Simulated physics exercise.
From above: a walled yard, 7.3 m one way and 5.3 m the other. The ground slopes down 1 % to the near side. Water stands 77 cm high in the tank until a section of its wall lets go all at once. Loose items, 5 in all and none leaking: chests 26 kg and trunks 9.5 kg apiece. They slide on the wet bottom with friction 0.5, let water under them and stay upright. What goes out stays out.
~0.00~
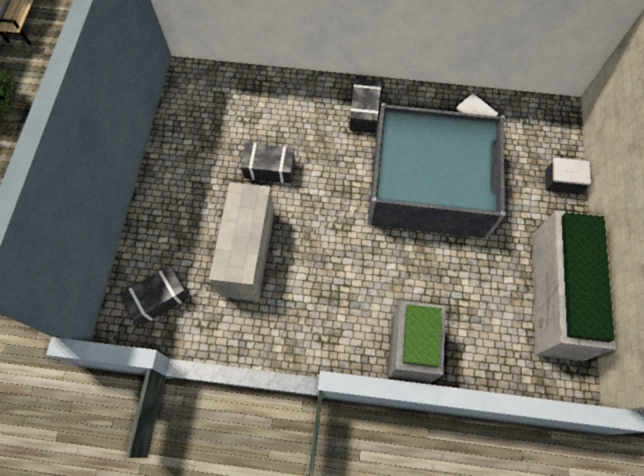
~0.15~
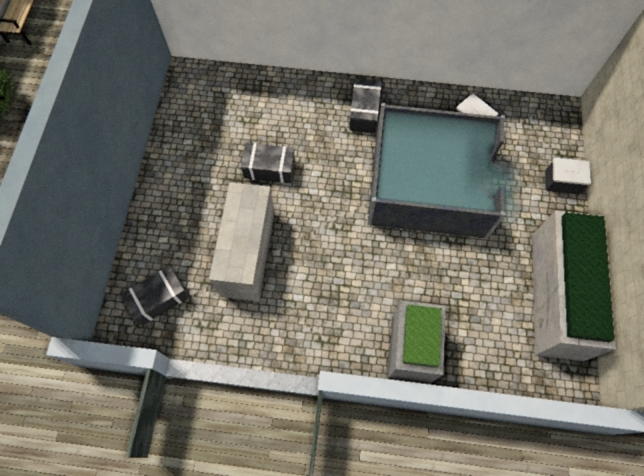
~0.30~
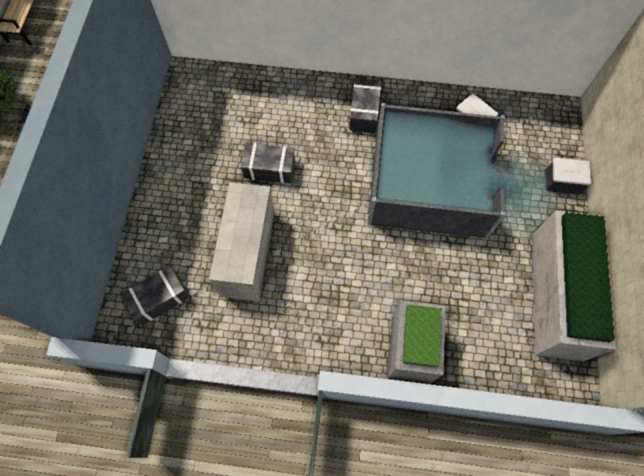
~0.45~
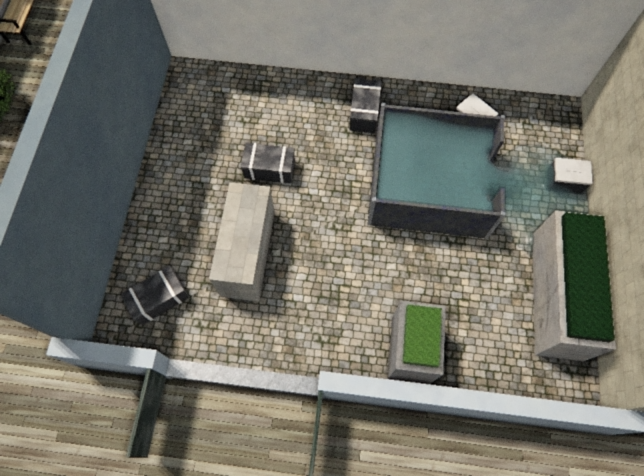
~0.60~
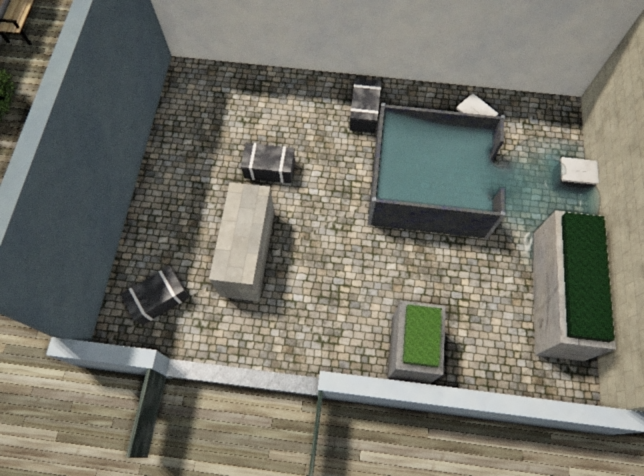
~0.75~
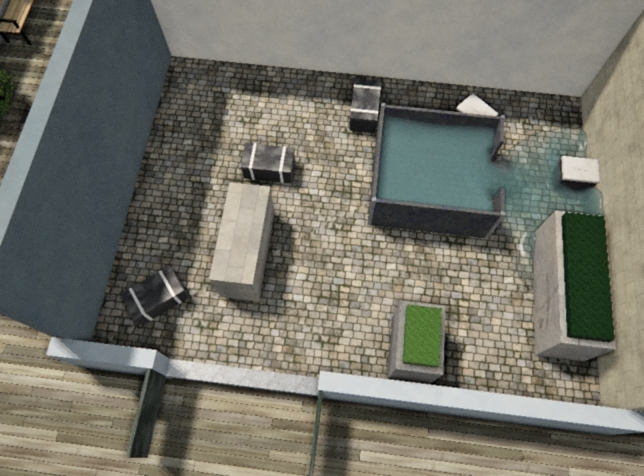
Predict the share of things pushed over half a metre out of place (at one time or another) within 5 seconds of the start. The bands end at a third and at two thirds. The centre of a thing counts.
It is one to two thirds.
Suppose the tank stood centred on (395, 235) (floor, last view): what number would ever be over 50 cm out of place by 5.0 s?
Then 3.
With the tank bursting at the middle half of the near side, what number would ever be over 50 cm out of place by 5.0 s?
Then 0.
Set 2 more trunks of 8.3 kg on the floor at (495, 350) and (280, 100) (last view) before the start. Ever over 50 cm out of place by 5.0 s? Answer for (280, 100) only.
Answer: Past it.
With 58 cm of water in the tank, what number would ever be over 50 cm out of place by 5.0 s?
In that case 3 of them.
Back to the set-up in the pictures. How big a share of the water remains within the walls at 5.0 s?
About 100 per cent.
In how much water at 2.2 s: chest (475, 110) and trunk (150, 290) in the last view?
Roughly 3 and 0 cm.
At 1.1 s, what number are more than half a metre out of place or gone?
0 of them.
After 1.1 s 0 of 5 are over 50 cm from their spots; 1 afloat.
After 2.2 s 1 of 5 are over 50 cm from their spots; 1 afloat.
After 3.5 s 3 of 5 are over 50 cm from their spots; 0 afloat.
After 5.0 s 3 of 5 are over 50 cm from their spots, and 3 have been at some point; 0 afloat.
